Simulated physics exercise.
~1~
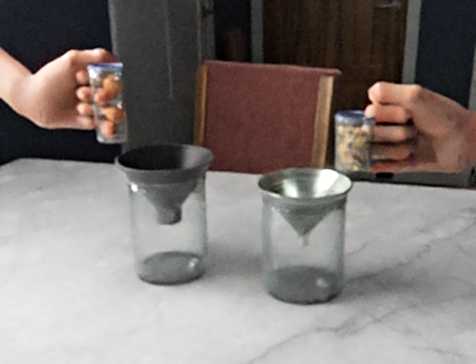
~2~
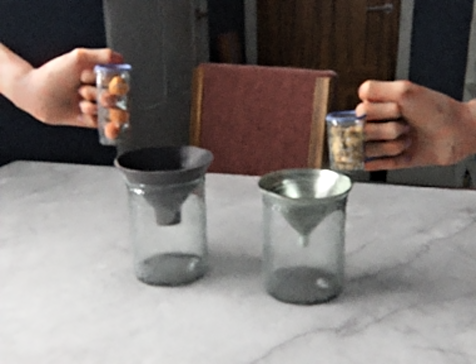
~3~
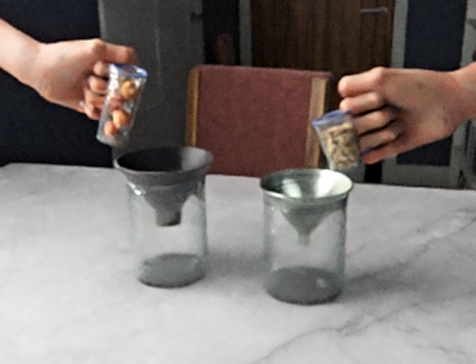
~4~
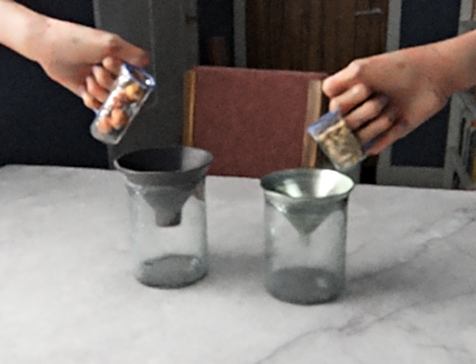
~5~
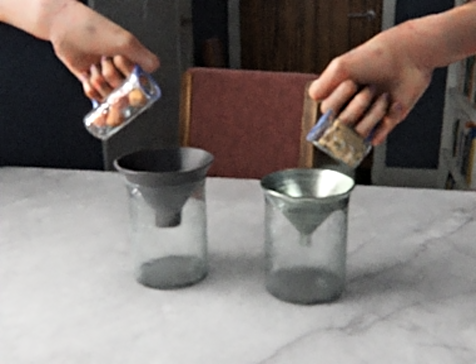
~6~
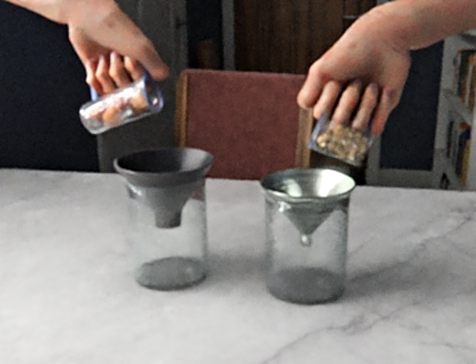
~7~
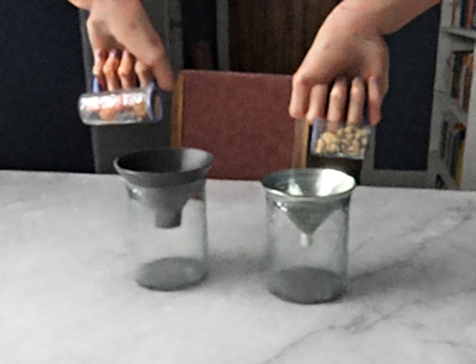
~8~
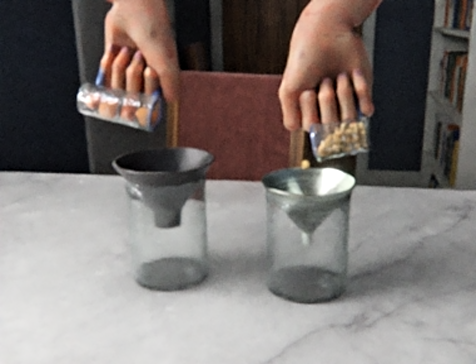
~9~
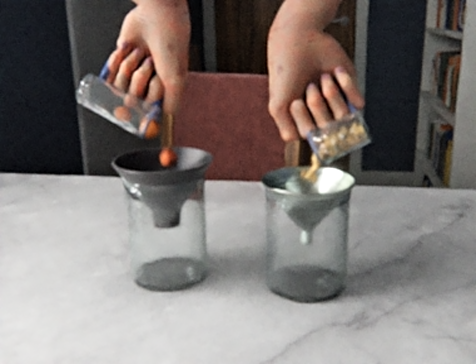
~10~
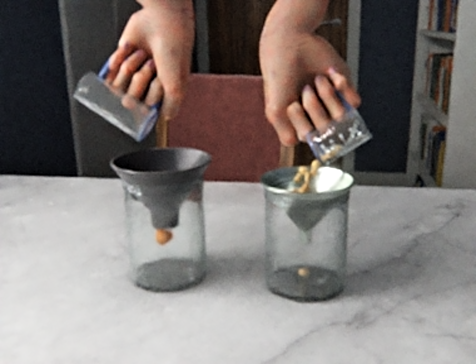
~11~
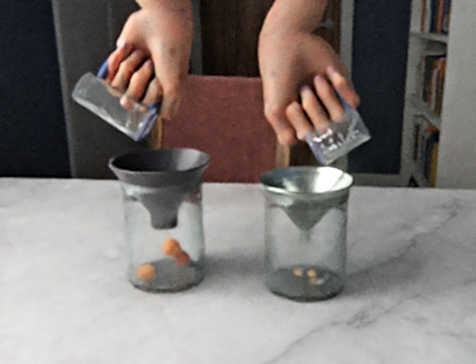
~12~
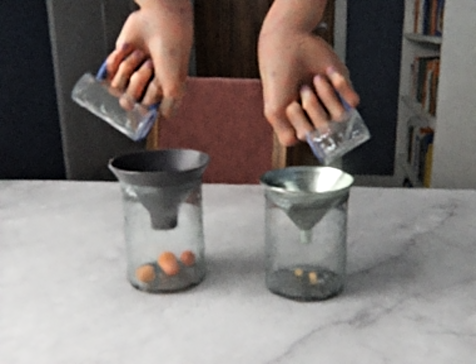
Two hands tip cups over funnels; orange balls all drop through, but most pale pieces stick.
